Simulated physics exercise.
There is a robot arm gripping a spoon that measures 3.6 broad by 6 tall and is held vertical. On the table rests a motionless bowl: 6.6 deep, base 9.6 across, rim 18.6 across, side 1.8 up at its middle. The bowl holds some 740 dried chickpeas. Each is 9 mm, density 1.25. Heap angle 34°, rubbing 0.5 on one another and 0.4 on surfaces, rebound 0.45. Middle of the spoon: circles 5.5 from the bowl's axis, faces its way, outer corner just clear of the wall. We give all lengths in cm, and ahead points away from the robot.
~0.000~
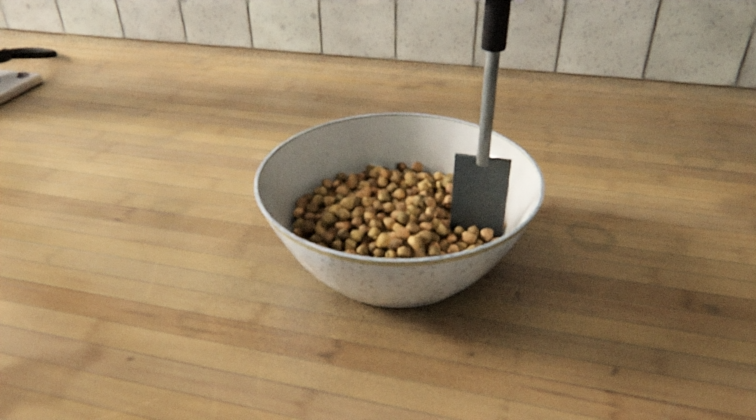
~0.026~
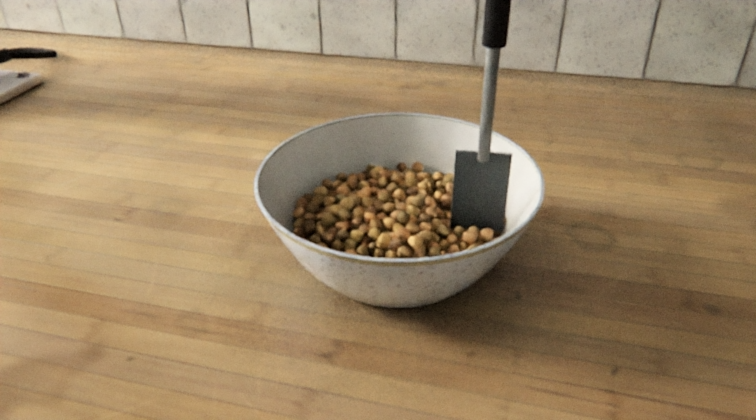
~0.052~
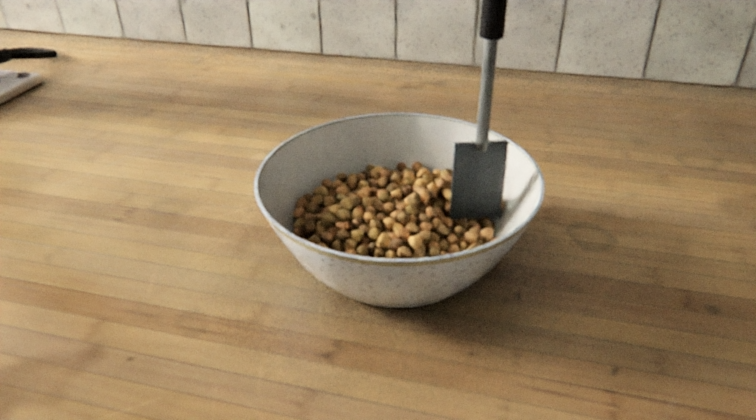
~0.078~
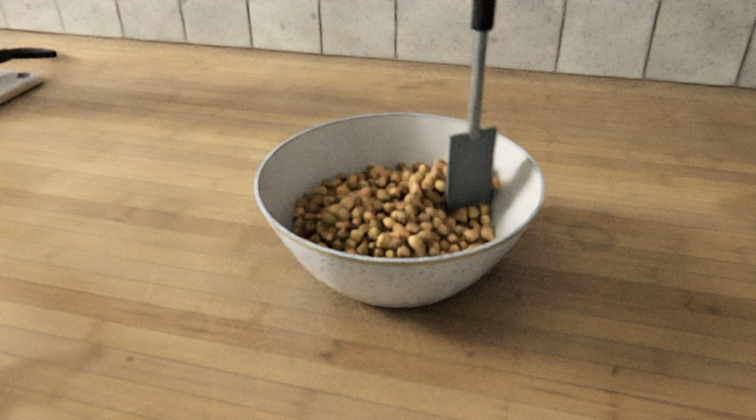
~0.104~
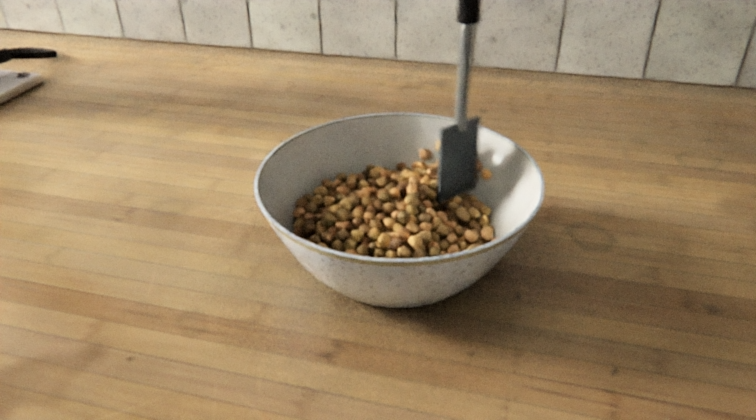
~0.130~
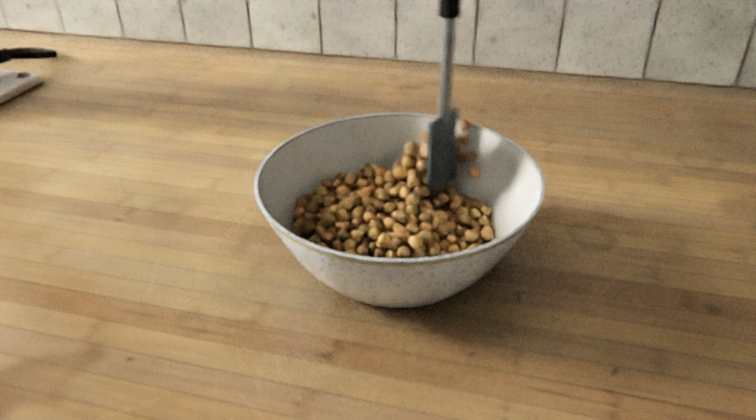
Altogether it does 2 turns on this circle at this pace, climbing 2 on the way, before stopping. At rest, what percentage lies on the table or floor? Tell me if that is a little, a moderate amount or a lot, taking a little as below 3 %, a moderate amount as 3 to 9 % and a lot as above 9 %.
A moderate amount, from 3 to 9 %.
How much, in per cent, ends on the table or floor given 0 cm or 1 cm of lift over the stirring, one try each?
Near 20 in a hundred, then near 10 in a hundred.
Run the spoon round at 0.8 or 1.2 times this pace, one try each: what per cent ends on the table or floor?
It would be about 5 and 10 percent respectively.
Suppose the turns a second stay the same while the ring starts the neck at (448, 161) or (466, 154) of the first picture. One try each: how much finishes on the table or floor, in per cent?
Close to 0 per cent for the first and close to 5 per cent for the second.
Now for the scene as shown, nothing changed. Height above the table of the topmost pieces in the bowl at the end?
Height: Roughly 5.0 cm.
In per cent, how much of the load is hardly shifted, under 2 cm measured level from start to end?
About 70 percent.
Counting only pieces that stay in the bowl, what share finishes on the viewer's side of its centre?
Estimate: Some 50 %.
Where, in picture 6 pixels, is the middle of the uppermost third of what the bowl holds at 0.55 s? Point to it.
The top third is centred near (419, 233) in the last picture.
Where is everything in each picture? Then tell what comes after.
Spoon neck at (485, 135), 0° round; upper third of the load around (396, 214), from x 300 to 500, top at y 170; 743 in the bowl, in the first frame.
Spoon neck at (486, 131), 5° round; upper third of the load around (396, 214), from x 300 to 500, top at y 170, in the second frame.
Spoon neck at (484, 121), 20° round; upper third of the load around (398, 211), from x 300 to 500, top at y 170, in the third frame.
Spoon neck at (475, 111), 35° round; upper third of the load around (398, 211), from x 300 to 495, top at y 160, in the fourth frame.
Spoon neck at (462, 102), 51° round; upper third of the load around (397, 211), from x 300 to 495, top at y 140, in the fifth frame.
Spoon neck at (445, 96), 67° round; upper third of the load around (396, 209), from x 300 to 495, top at y 125; 743 in the bowl, in the sixth frame.
After 0.55 s, 323° round, highest piece 9 above the table; 714 in the bowl, 24 on the table or floor, 5 in flight or on the tool.
After 0.97 s, 220° round, highest piece 6 above the table; 708 in the bowl, 35 on the table or floor.
After 1.38 s, 0° round, highest piece 5 above the table; 708 in the bowl, 35 on the table or floor.
After 2.08 s, 0° round, highest piece 5 above the table; 708 in the bowl, 35 on the table or floor.
At rest, 708 in the bowl, 35 on the table or floor. That is 5 % on the table or floor.
